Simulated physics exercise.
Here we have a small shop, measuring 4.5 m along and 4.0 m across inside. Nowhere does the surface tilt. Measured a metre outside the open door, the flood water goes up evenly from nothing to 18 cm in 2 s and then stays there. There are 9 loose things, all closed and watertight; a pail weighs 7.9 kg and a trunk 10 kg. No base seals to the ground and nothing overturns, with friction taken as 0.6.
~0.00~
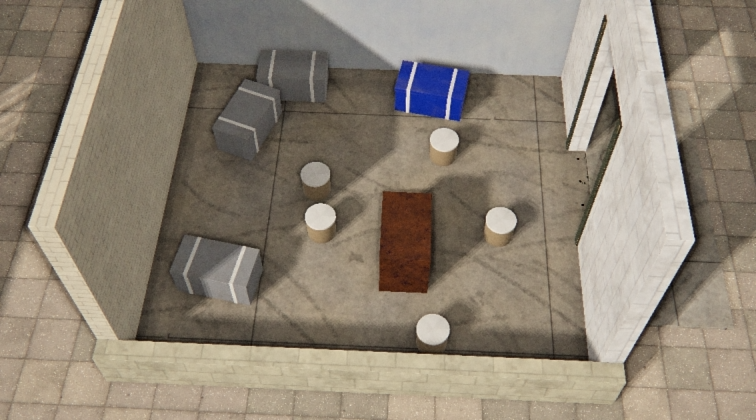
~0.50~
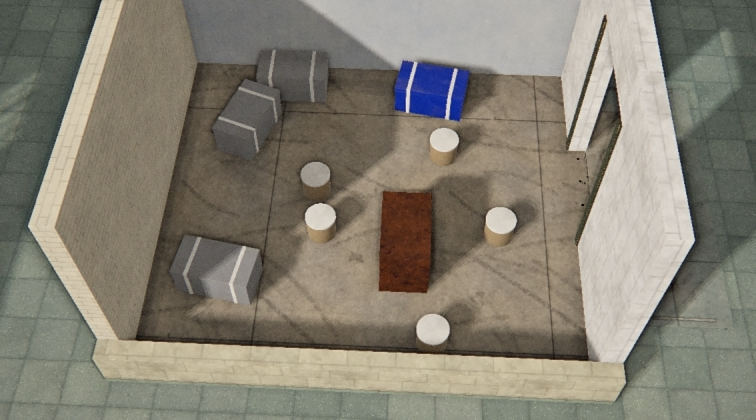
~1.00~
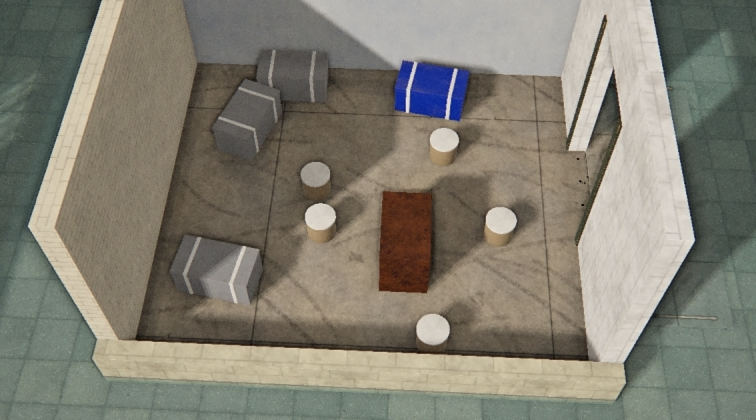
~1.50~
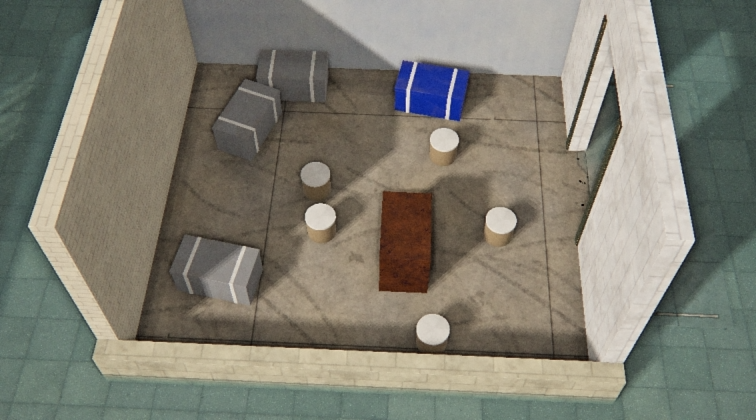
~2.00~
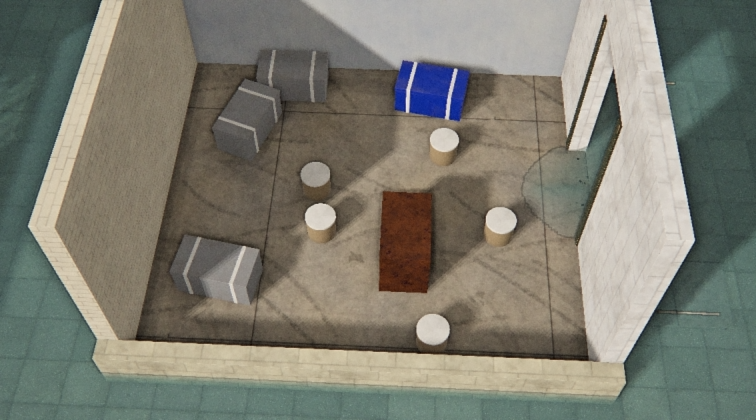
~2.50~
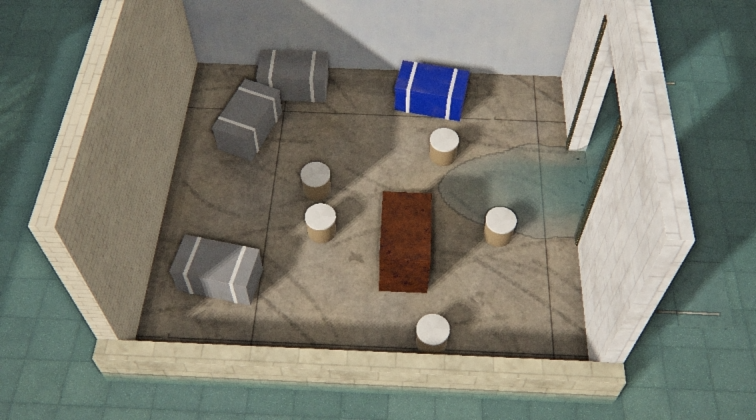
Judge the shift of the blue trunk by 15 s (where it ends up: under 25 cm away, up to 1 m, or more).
It gets shunted far.
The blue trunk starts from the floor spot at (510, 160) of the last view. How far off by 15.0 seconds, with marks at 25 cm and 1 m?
I'd say it goes a long distance.
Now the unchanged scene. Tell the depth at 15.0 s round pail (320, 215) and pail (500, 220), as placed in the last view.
9 and 8 cm.
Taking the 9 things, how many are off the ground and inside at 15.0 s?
I count 7.
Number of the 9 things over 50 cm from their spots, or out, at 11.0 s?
The number comes to 5.
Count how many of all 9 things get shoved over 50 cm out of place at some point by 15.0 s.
I make that 8.
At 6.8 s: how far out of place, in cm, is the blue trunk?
Roughly 80 centimetres by that point.
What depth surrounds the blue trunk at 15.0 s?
11 cm, roughly.
After 3.5 s the blue trunk is near (432, 76), 0.0 m from its start, aground; 0 afloat.
After 6.8 s the blue trunk is near (377, 60), 0.7 m from its start, afloat; 3 afloat.
After 11.0 s the blue trunk is near (347, 98), 1.0 m from its start, afloat; 4 afloat.
After 15.0 s the blue trunk is near (311, 69), 1.4 m from its start, afloat; 7 afloat.
